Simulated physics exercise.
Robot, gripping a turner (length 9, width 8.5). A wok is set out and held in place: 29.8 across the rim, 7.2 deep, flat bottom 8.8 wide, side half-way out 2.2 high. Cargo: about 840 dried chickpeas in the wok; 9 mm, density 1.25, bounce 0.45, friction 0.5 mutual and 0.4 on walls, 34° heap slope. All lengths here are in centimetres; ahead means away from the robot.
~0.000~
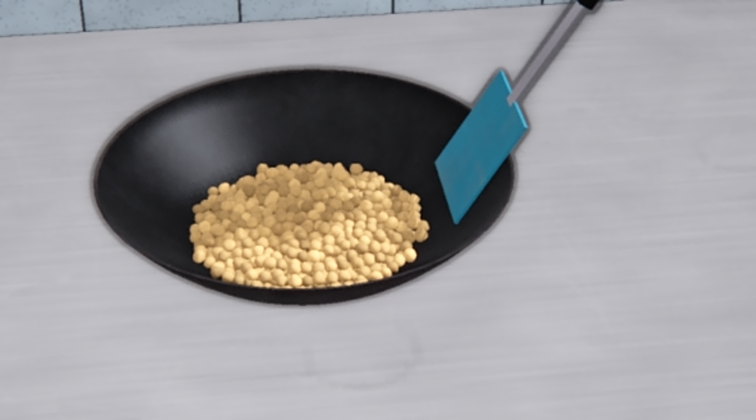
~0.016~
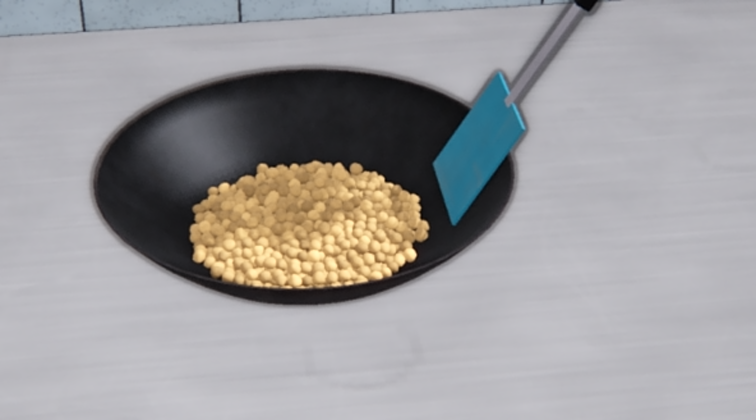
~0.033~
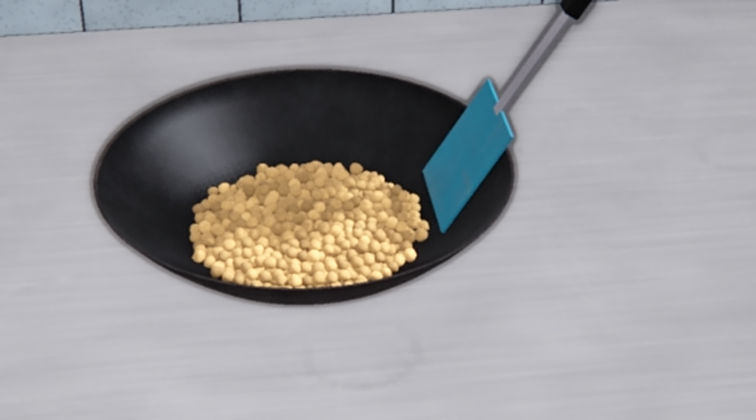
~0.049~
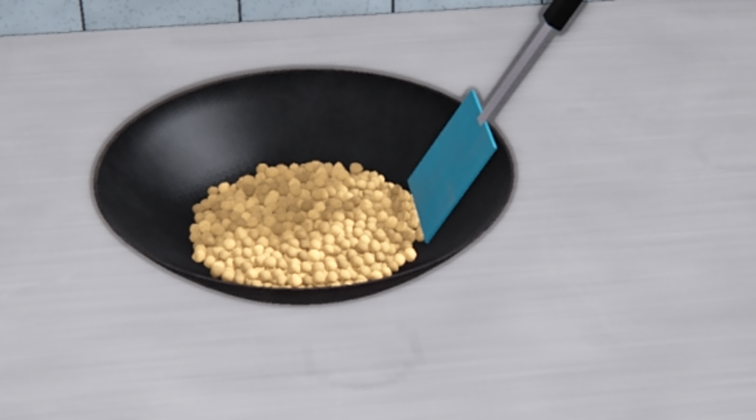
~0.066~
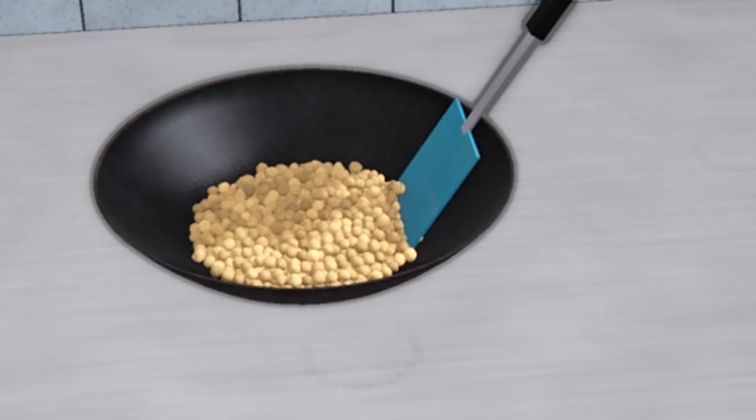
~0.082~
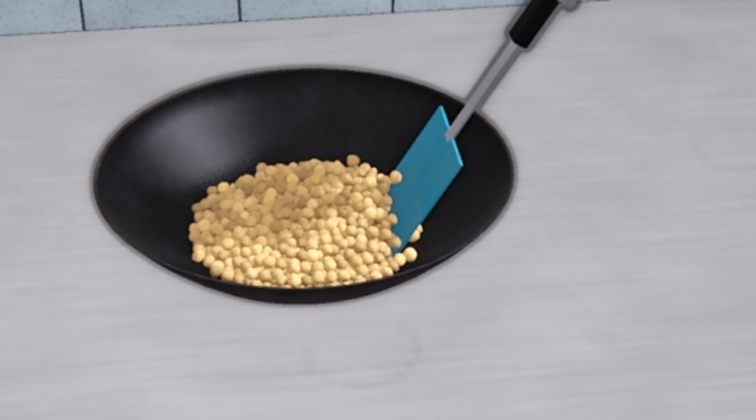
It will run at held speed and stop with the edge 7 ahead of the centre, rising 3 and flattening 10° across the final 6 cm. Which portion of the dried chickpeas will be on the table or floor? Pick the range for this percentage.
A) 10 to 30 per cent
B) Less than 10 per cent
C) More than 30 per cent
Option B: Less than 10 per cent.
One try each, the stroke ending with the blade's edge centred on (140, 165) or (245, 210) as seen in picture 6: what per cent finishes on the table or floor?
The two tries give near 35 and near 0 in a hundred.
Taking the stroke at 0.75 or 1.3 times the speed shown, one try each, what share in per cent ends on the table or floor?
Some 0 per cent, then some 15 per cent, on the table or floor.
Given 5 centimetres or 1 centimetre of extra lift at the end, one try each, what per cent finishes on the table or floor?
Roughly 10 % and then 5 %.
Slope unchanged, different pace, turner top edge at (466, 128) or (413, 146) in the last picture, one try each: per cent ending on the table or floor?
Estimates: About 0 %, about 25 %.
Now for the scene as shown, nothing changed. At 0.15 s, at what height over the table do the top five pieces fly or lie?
About 6 centimetres.
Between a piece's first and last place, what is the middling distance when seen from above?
About 4 cm.
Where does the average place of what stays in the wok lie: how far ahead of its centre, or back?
Forward offset: Roughly 5.0 cm.
After 0.15 s, sloping 58°, highest piece 8 above the table; 843 in the wok.
After 0.21 s, sloping 54°, highest piece 8 above the table; 843 in the wok.
After 0.44 s, sloping 48°, highest piece 9 above the table; 821 in the wok, 9 on the table or floor, 13 on the blade or in flight.
After 1.49 s, sloping 48°, highest piece 7 above the table; 819 in the wok, 24 on the table or floor.
In the end, 819 in the wok, 24 on the table or floor. That is 3 % on the table or floor.
